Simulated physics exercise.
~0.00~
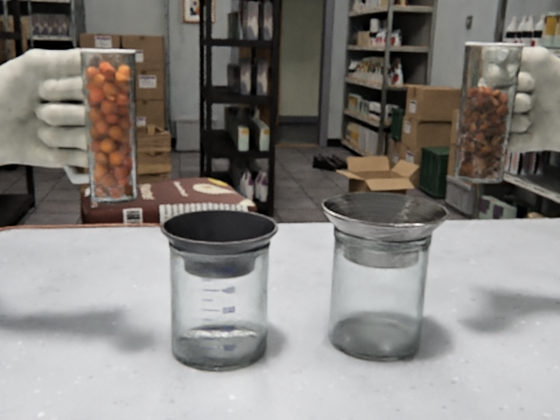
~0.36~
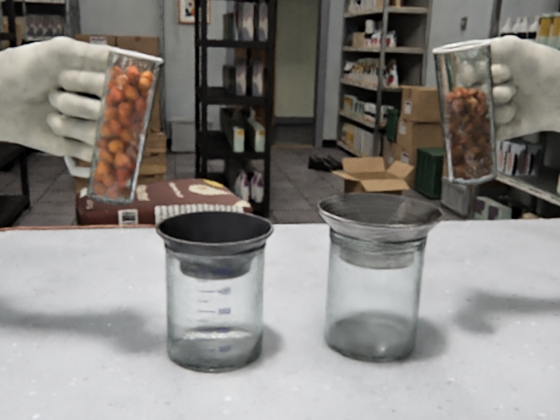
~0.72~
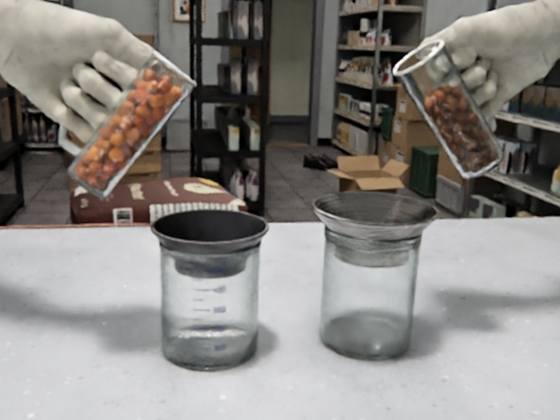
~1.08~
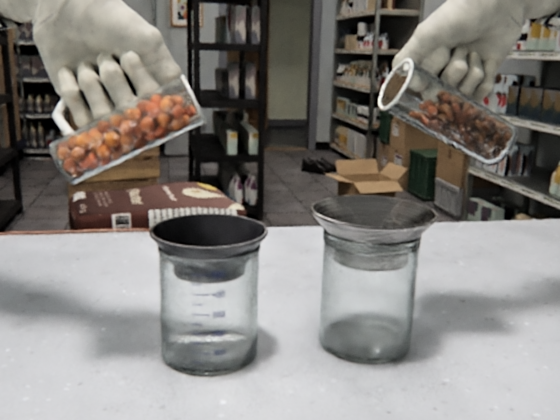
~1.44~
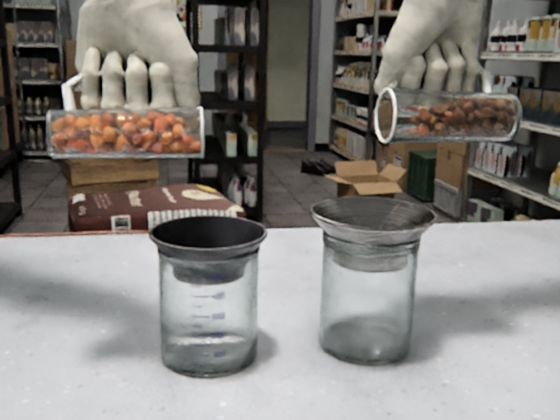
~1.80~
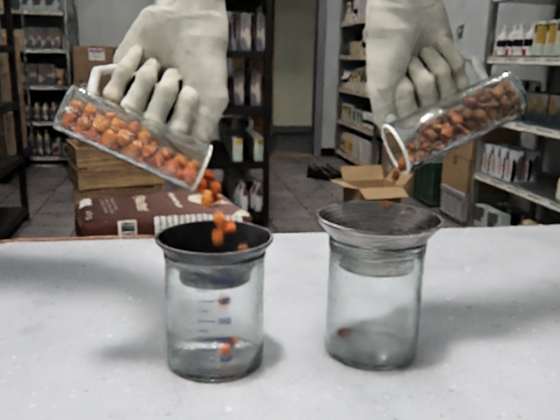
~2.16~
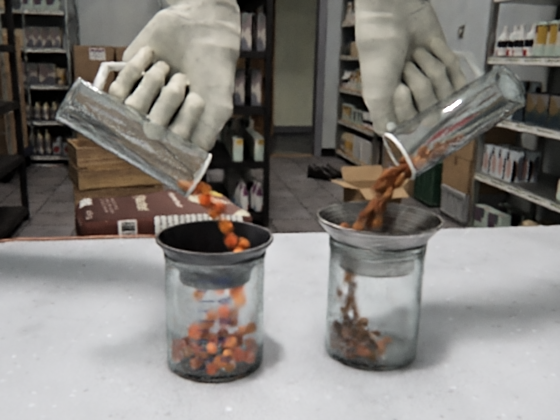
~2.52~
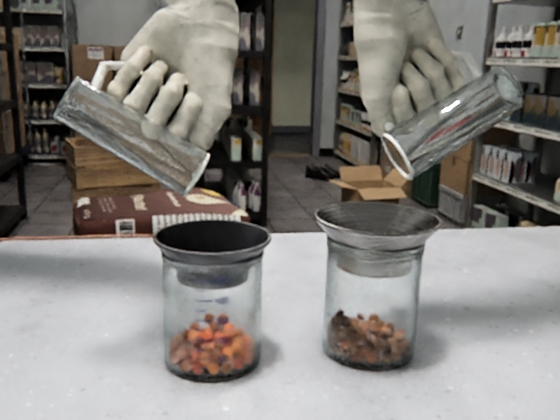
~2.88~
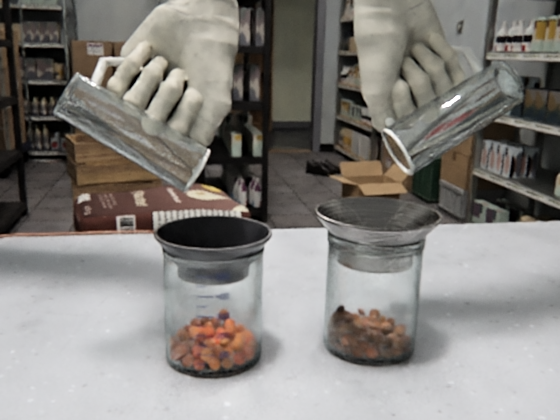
In the video, two pale gloved hands tip clear cups of small orange and reddish-brown pieces over two dark funnels set in glass jars. The pieces pour through both funnels, and all of them end up in the jars, leaving the cups empty.
